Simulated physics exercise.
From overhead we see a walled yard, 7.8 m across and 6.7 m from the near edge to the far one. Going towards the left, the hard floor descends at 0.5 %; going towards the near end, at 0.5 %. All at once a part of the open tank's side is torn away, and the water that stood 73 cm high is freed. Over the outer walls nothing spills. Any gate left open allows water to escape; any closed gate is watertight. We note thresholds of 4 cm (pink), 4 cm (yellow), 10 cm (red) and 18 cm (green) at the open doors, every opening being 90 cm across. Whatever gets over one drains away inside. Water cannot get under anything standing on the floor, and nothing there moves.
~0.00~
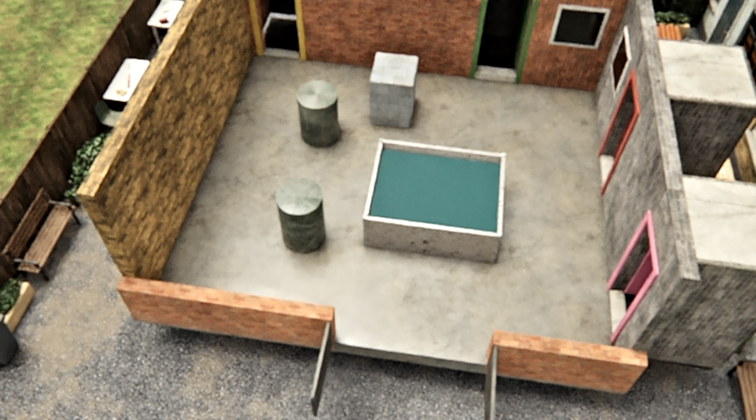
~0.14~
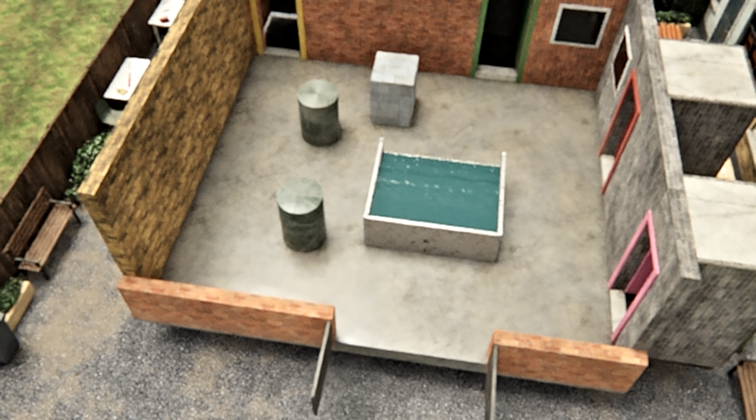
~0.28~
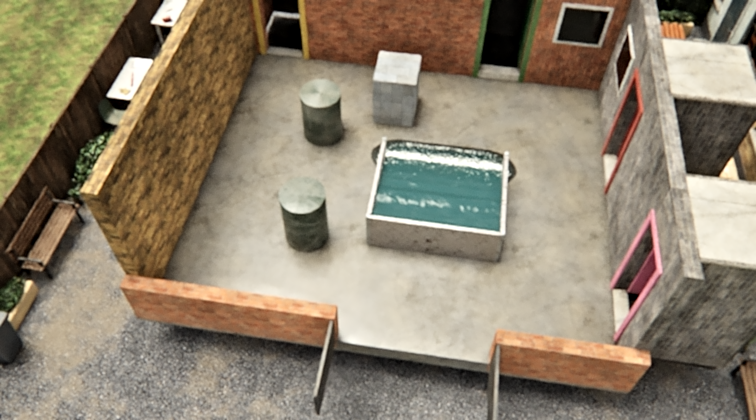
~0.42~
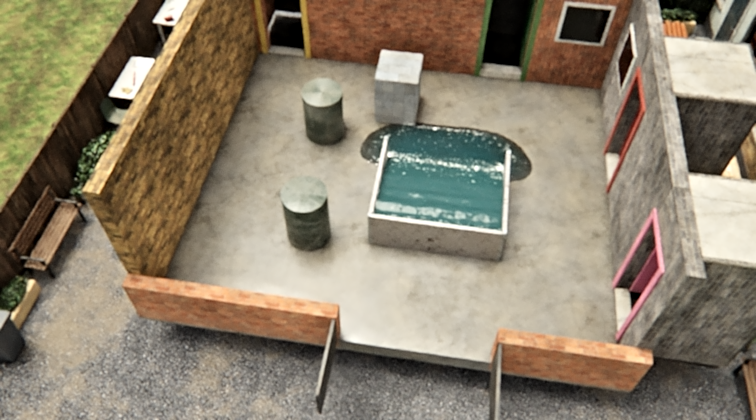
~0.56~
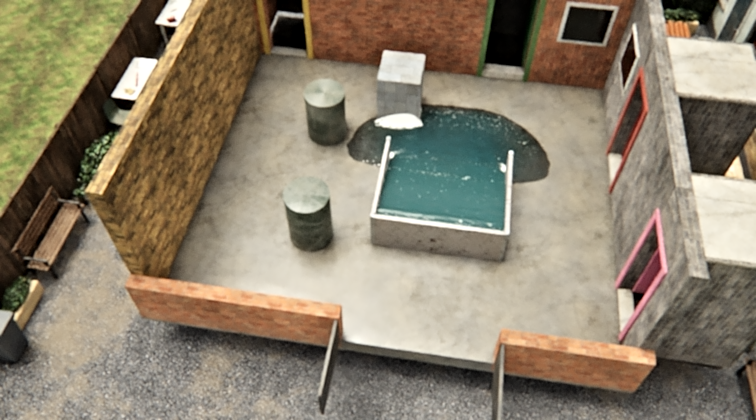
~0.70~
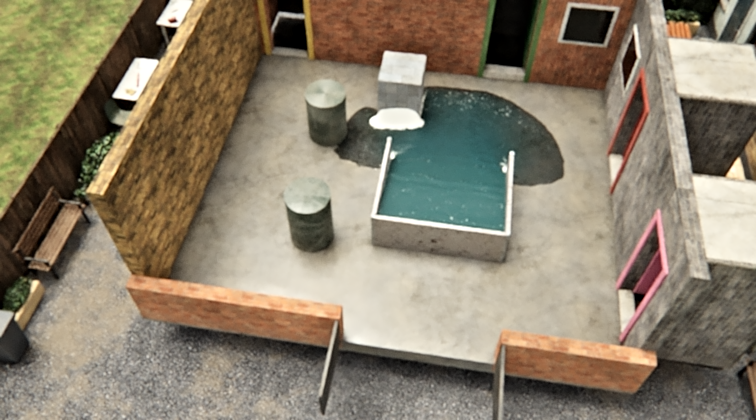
A walled yard with a pale concrete floor is seen from high overhead, with brick, yellowish stone and grey walls around it. An open tank of teal water stands right of two green cylinders, with a grey block behind and a pink-framed opening at right. The tank's far side gives way, and water pours out, spreading behind it in a widening dark pool and foaming at the block.
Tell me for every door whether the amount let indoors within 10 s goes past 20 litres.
In the end pink door: Surplus; yellow door: Surplus; red door: Short; green door: Surplus.
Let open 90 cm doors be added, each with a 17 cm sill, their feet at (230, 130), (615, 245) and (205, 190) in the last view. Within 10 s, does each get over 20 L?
So, in the order given, it's shy of the mark, then shy of the mark, then shy of the mark.
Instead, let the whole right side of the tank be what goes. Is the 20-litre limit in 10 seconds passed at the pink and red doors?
Result: Pink limit passed, red limit passed.
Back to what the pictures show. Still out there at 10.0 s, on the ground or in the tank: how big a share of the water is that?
I'd say close to 82 percent is still there.
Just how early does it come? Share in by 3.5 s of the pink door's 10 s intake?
Some 0 per cent by then.
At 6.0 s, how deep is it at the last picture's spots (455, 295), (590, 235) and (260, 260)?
Approximately 0, 5 and 2 centimetres, going through them in turn.
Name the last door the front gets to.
Looks like the pink door.
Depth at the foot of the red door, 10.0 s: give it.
Some 3.5 cm.
After 1.4 s water covers 25 % of the floor and is deepest (46 cm) near (455, 79); pink door not reached, yellow door not reached, red door not reached, green door 33 cm at the sill, 18 L in.
After 2.2 s water covers 40 % of the floor and is deepest (38 cm) near (455, 79); pink door not reached, yellow door 7 cm at the sill, 0 L in, red door 3 cm at the sill, 0 L in, green door 35 cm at the sill, 83 L in.
After 3.5 s water covers 50 % of the floor and is deepest (30 cm) near (594, 94); pink door not reached, yellow door 11 cm at the sill, 30 L in, red door 10 cm at the sill, 0 L in, green door 19 cm at the sill, 138 L in.
After 6.0 s water covers 85 % of the floor and is deepest (20 cm) near (541, 357); pink door 3 cm at the sill, 0 L in, yellow door 11 cm at the sill, 121 L in, red door 8 cm at the sill, 1 L in, green door 10 cm at the sill, 141 L in.
After 10.0 s water covers 100 % of the floor and is deepest (10 cm) near (159, 300); pink door 9 cm at the sill, 39 L in, yellow door 6 cm at the sill, 175 L in, red door 4 cm at the sill, 1 L in, green door 3 cm at the sill, 141 L in.
